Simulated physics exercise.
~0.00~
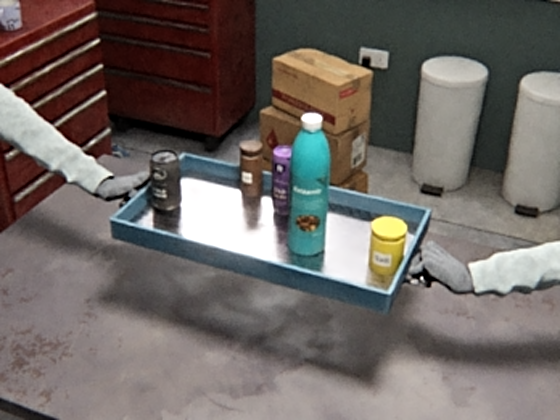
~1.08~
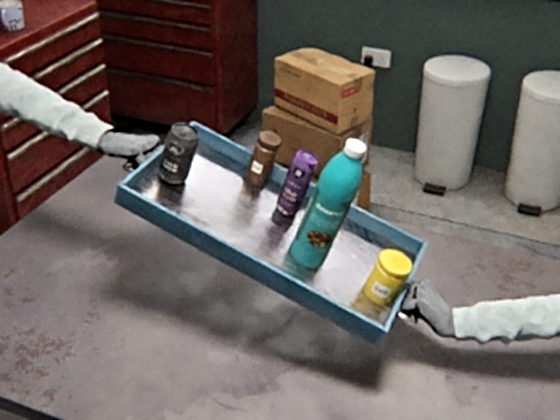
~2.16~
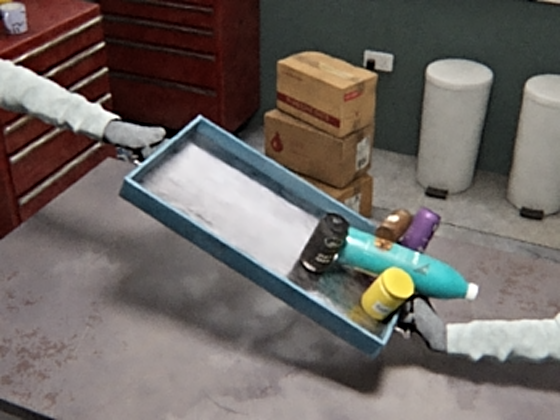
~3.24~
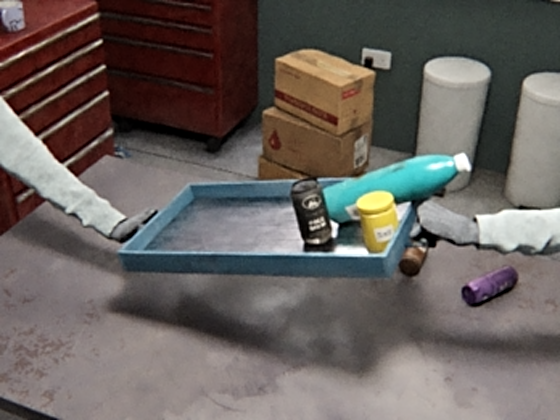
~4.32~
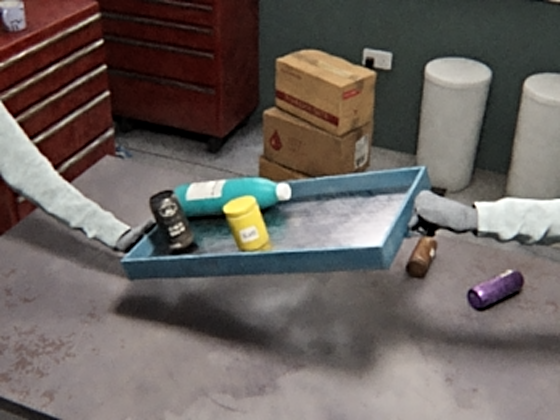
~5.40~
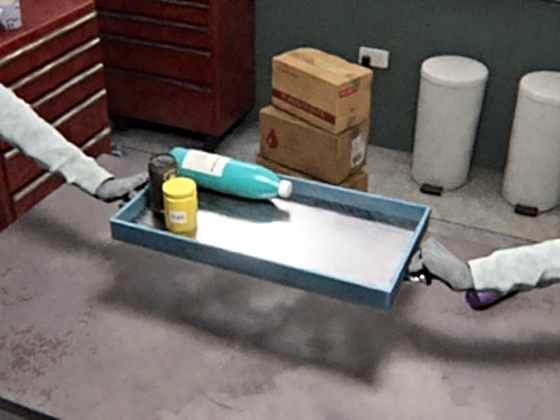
A blue tray held by two gloved hands tipped down to the right, toppling the turquoise bottle and spilling the purple can and brown shaker, then tilted left and levelled, leaving the bottle lying beside the upright black can and yellow jar at the left.
